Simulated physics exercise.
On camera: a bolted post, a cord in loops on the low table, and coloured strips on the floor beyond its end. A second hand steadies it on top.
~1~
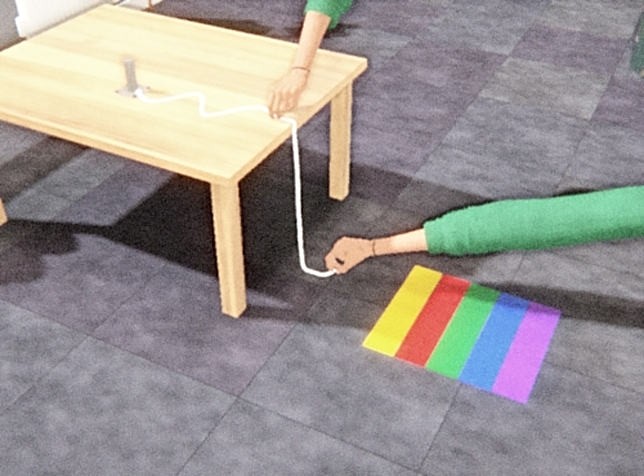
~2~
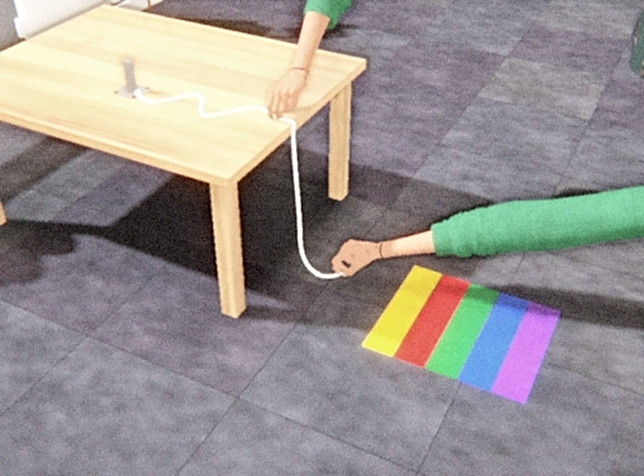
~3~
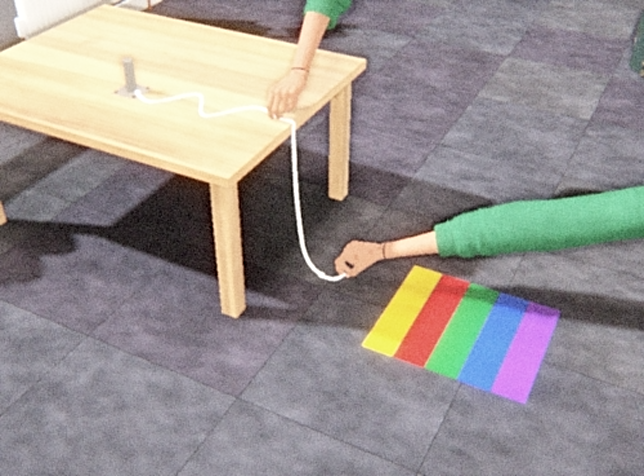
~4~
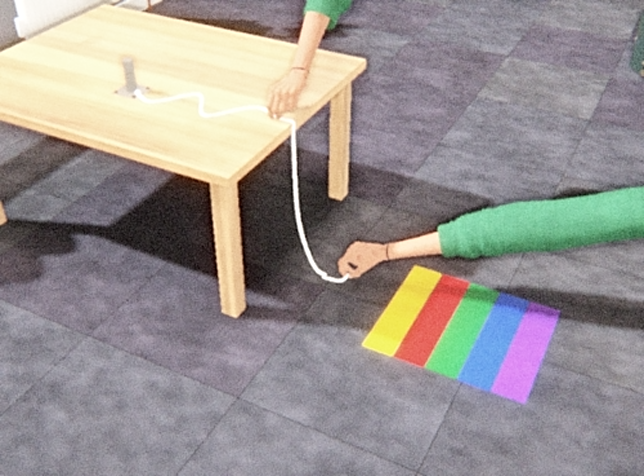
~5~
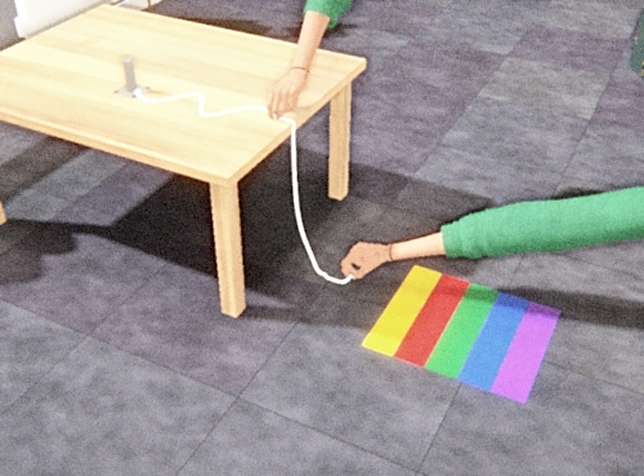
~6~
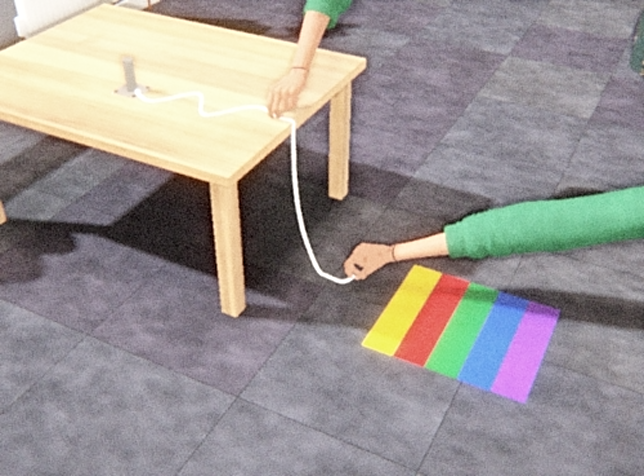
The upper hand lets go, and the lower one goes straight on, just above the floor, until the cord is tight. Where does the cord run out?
The blue one.
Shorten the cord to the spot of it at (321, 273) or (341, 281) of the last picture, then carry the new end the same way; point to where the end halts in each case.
Near (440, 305) and (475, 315).
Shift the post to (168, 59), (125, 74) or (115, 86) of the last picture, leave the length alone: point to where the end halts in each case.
Near (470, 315), (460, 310) and (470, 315).
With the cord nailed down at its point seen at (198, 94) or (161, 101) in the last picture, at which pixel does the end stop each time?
In that order: (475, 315) and (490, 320).
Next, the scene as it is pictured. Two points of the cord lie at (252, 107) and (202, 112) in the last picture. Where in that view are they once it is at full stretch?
At (293, 129), then (242, 113).
Soon after, end near (450, 307); over red.
Then, end near (481, 317); over green.
At full stretch, end near (500, 323); over blue. It halts on the blue strip.
